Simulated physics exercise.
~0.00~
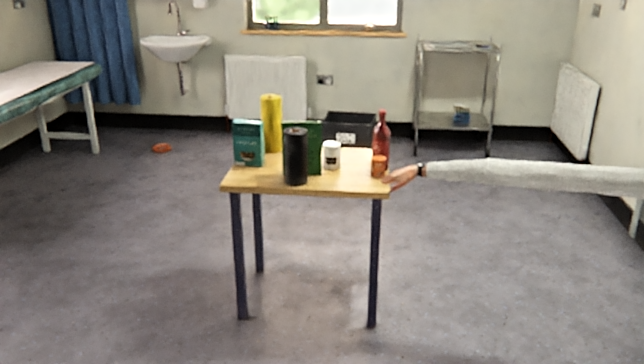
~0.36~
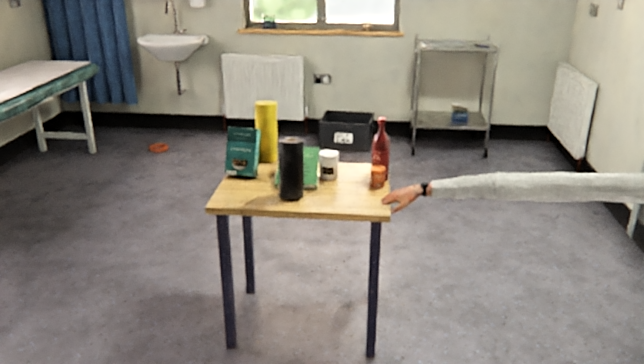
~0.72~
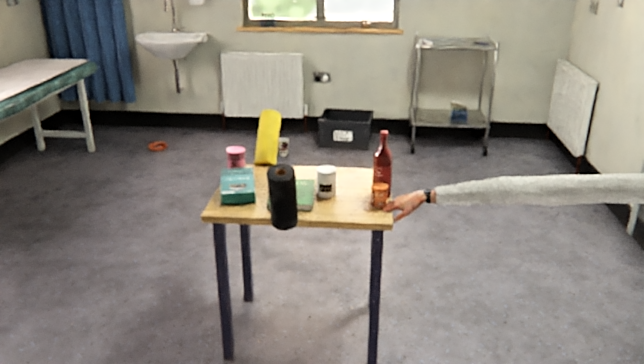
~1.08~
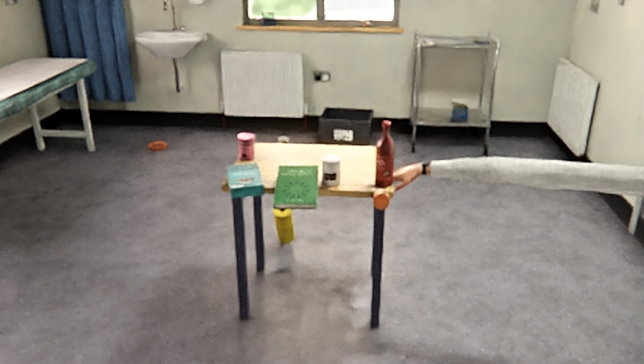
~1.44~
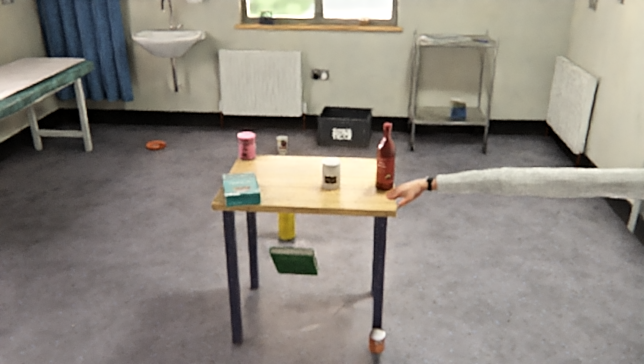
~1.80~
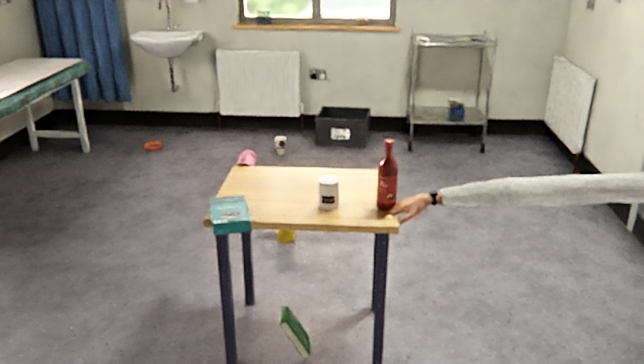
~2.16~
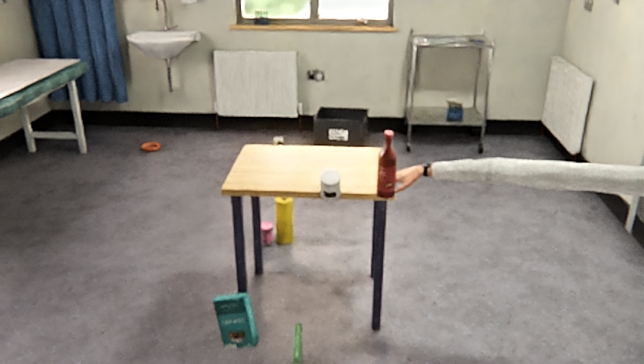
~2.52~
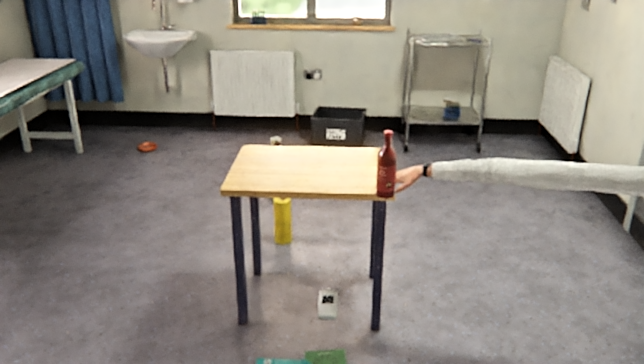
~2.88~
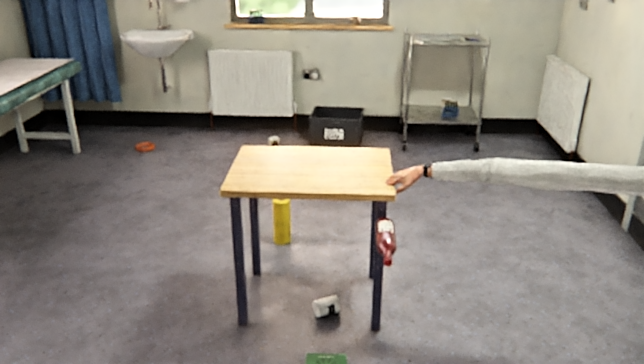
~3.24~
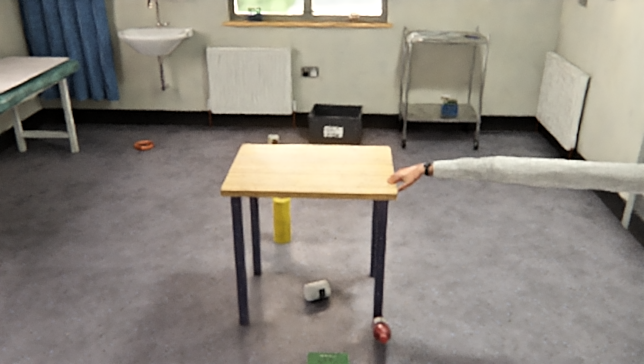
In this clip, a hand grips the right edge of a small wooden table and jerks it back and forth, toppling the tins, packets, rolls and jar, which drop to the floor in turn until the red bottle falls last, leaving the tabletop bare.
